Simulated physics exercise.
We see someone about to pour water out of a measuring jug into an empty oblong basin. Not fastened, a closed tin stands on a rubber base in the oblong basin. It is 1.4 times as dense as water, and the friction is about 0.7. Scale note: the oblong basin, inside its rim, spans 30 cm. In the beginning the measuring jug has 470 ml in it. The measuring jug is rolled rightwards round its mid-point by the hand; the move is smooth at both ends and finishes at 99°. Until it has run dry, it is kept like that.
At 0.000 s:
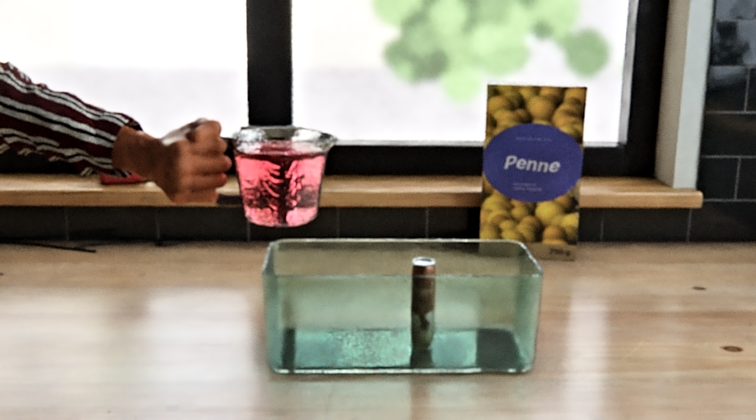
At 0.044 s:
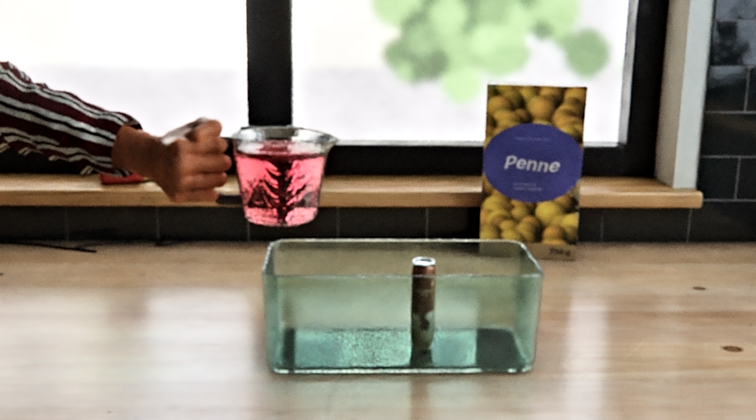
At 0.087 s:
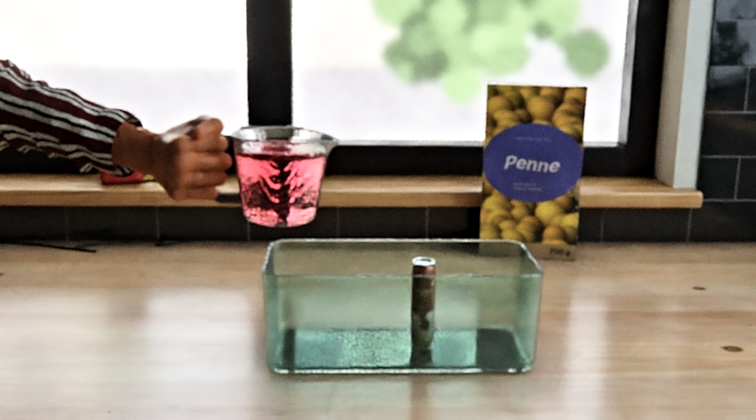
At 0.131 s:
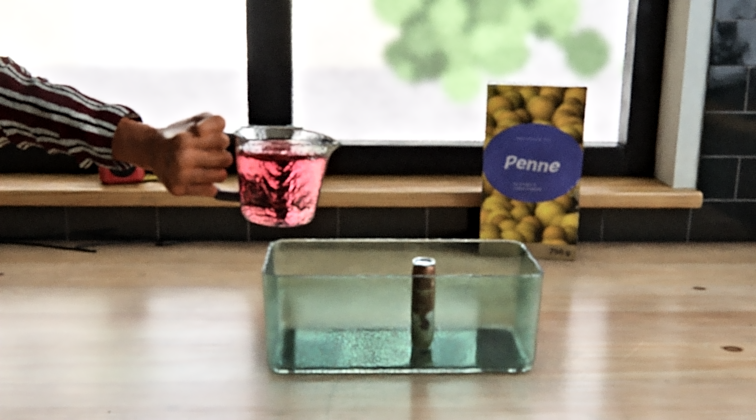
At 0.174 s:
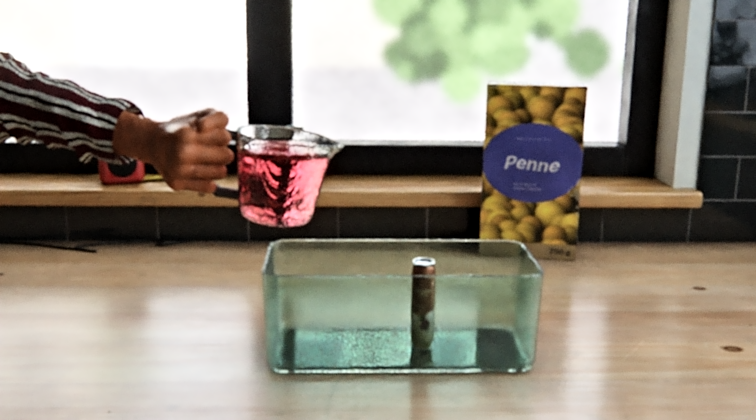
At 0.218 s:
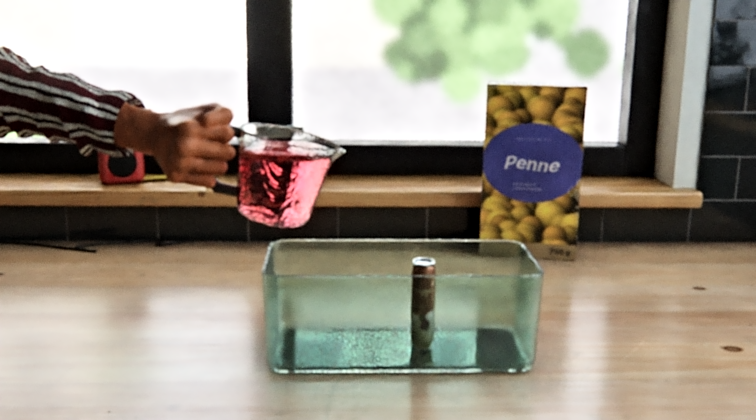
Measuring jug of pink liquid tilting slightly rightwards in a person's hand above a glass basin with an upright tin inside.
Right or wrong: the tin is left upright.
Right.
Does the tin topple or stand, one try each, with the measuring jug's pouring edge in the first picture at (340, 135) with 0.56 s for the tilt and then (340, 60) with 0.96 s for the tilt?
Run one: It does not tip. Run two: It tumbles.
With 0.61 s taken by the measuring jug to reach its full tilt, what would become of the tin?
Then the tin does not tip.
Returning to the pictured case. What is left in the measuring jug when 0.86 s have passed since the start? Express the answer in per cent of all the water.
Near 16 in a hundred.
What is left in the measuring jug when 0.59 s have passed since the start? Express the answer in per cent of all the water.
I'd estimate some 68 % remains.
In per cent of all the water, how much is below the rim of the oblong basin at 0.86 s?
Some 76 per cent.
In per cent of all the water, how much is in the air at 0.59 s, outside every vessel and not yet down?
18 %.
Then, 0.59 s in, the tilt is 67° and 68 per cent is still to pour; the tin stands where it began.
Then, 0.86 s in, the tilt is 97° and 15 per cent is still to pour; the tin stands where it began.
Then, 1.15 s in, the tilt is 99° and 1 per cent is still to pour; the tin stands where it began.
Then, 1.46 s in, the tilt is 99° and 0 per cent is still to pour; the tin stands where it began.
Finally, the tin stands where it began.
